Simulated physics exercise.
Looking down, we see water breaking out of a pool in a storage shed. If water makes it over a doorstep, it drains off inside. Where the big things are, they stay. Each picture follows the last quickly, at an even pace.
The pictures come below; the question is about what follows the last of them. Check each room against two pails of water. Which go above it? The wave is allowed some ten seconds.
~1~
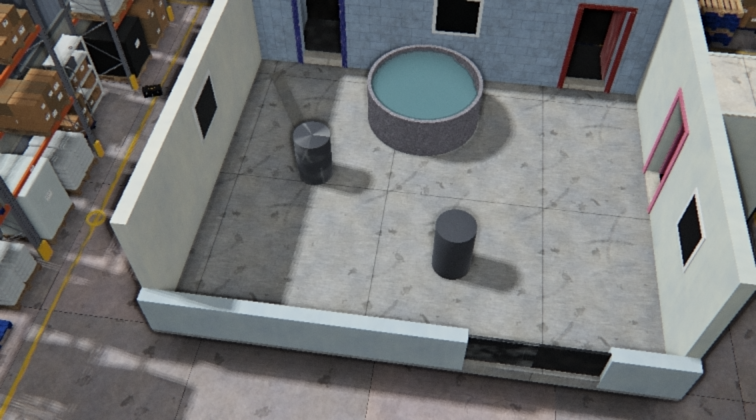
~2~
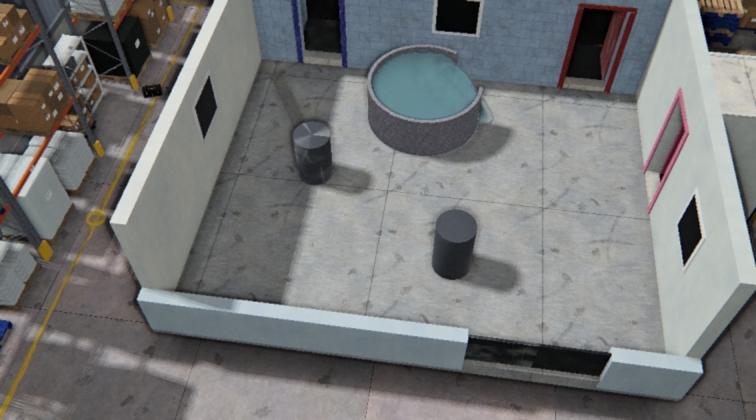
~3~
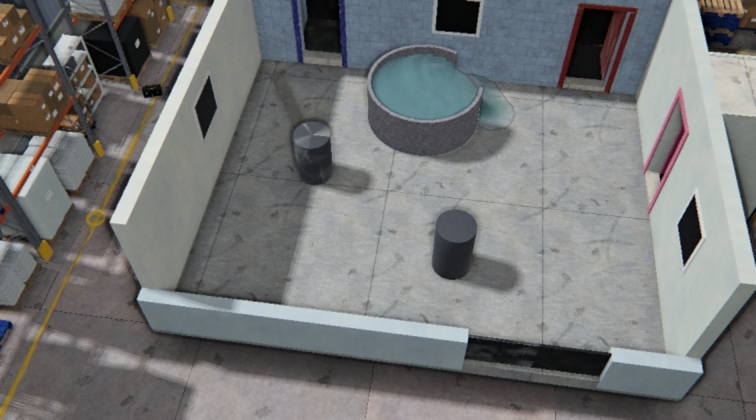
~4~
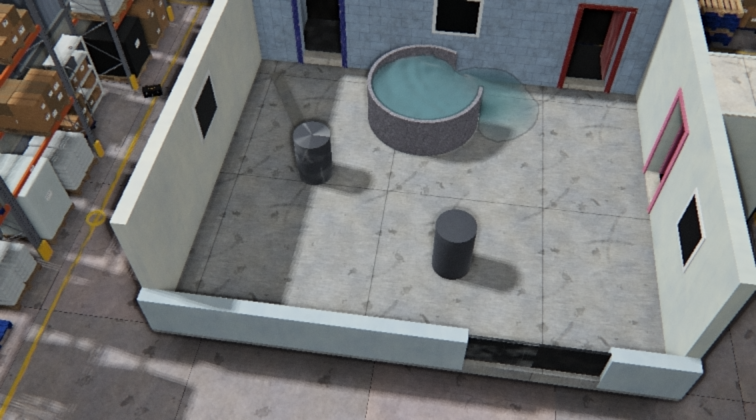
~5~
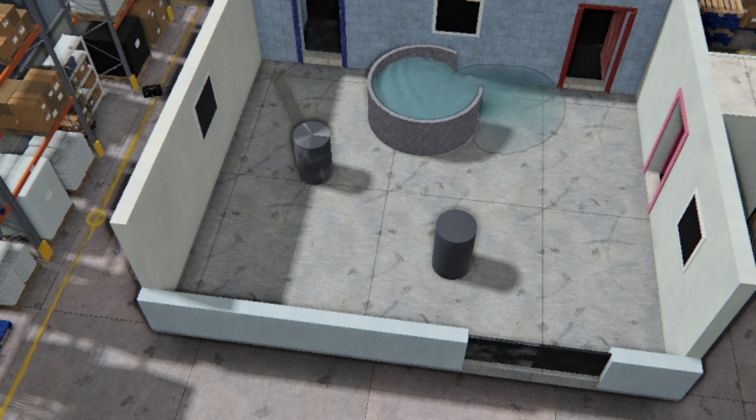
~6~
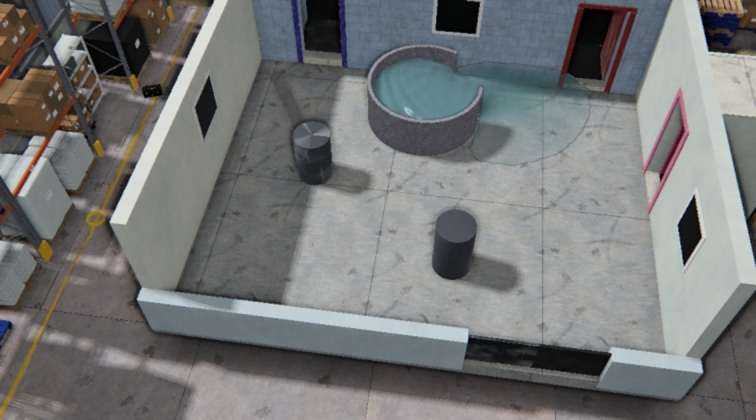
One by one: The blue door ends up at or below the line; the red door ends up above the line; the pink door ends up above the line.
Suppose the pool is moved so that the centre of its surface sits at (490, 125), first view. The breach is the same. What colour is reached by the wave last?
I'd go with the blue-painted one.
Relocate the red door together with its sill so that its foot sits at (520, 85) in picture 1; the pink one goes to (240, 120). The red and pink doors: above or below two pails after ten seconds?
I'd say the red door exceeds the limit and the pink door stays inside the limit.
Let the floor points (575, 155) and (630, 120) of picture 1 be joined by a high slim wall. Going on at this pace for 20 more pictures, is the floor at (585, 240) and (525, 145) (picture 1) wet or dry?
Submerged, then submerged.
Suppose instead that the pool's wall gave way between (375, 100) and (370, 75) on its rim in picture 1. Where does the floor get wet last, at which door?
Last in line is the pink door.
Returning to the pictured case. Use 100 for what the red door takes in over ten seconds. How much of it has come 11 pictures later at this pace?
I'd say some 10 per cent.
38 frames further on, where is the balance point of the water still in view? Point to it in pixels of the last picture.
The balance point is around (508, 190).
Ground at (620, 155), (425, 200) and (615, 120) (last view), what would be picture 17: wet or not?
Result, in order: Waterlogged / unflooded / waterlogged.
A moment on, water covers 15 % of the floor; the blue door wet at the sill, nothing in, the red door under two buckets in, the pink door not reached.
Next, water covers 20 % of the floor; the blue door wet at the sill, nothing in, the red door under two buckets in, the pink door wet at the sill, nothing in.
Then, water covers 40 % of the floor; the blue door wet at the sill, nothing in, the red door over two buckets in, the pink door over two buckets in.
Later, water covers 65 % of the floor; the blue door wet at the sill, nothing in, the red door far over two buckets in, the pink door over two buckets in.
In the end, water covers 90 % of the floor; the blue door wet at the sill, nothing in, the red door far over two buckets in, the pink door over two buckets in.
